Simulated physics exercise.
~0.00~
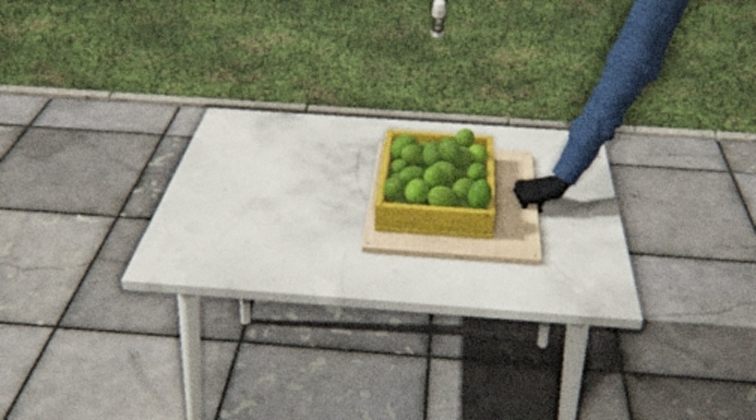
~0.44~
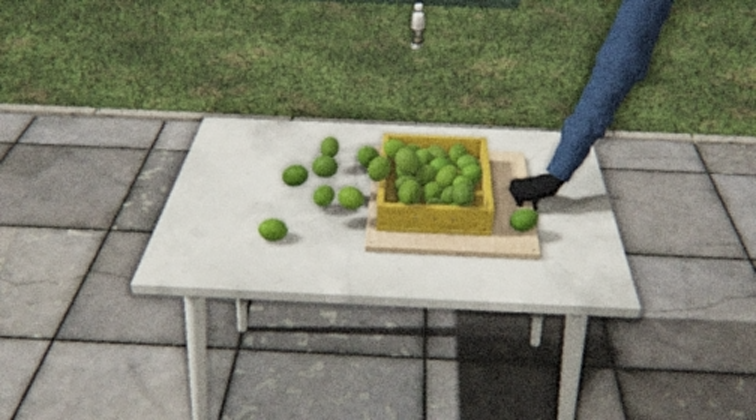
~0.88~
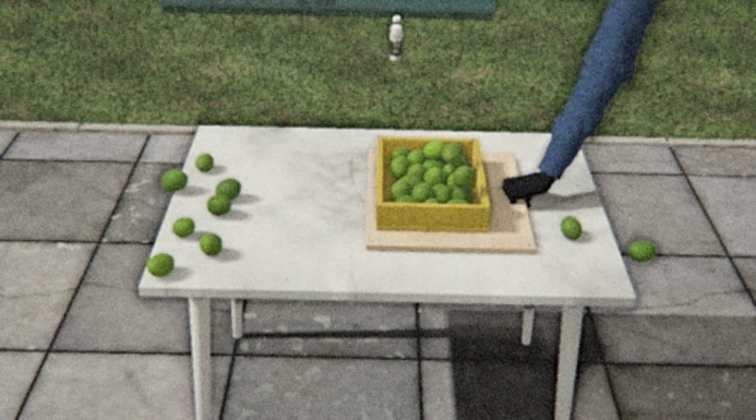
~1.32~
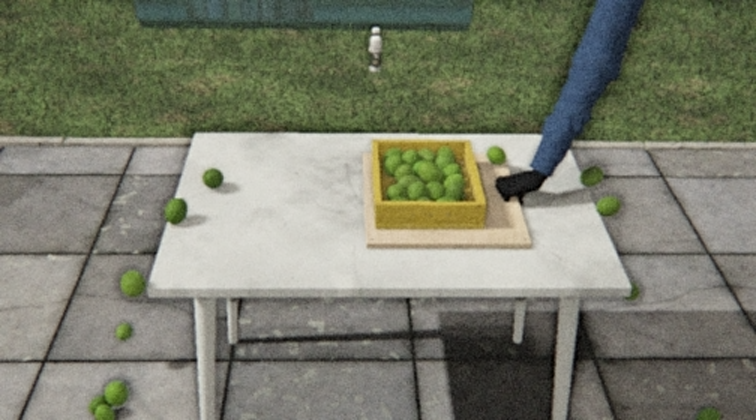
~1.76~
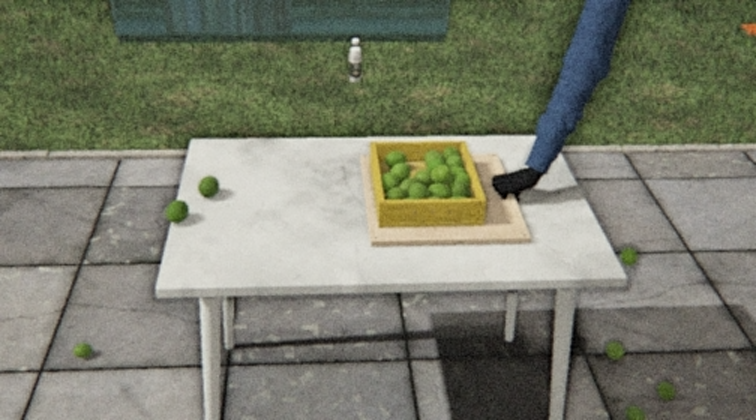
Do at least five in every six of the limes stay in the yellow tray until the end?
No, more than one in six of the limes leave the yellow tray, with some ending up on the table and others falling to the paving.
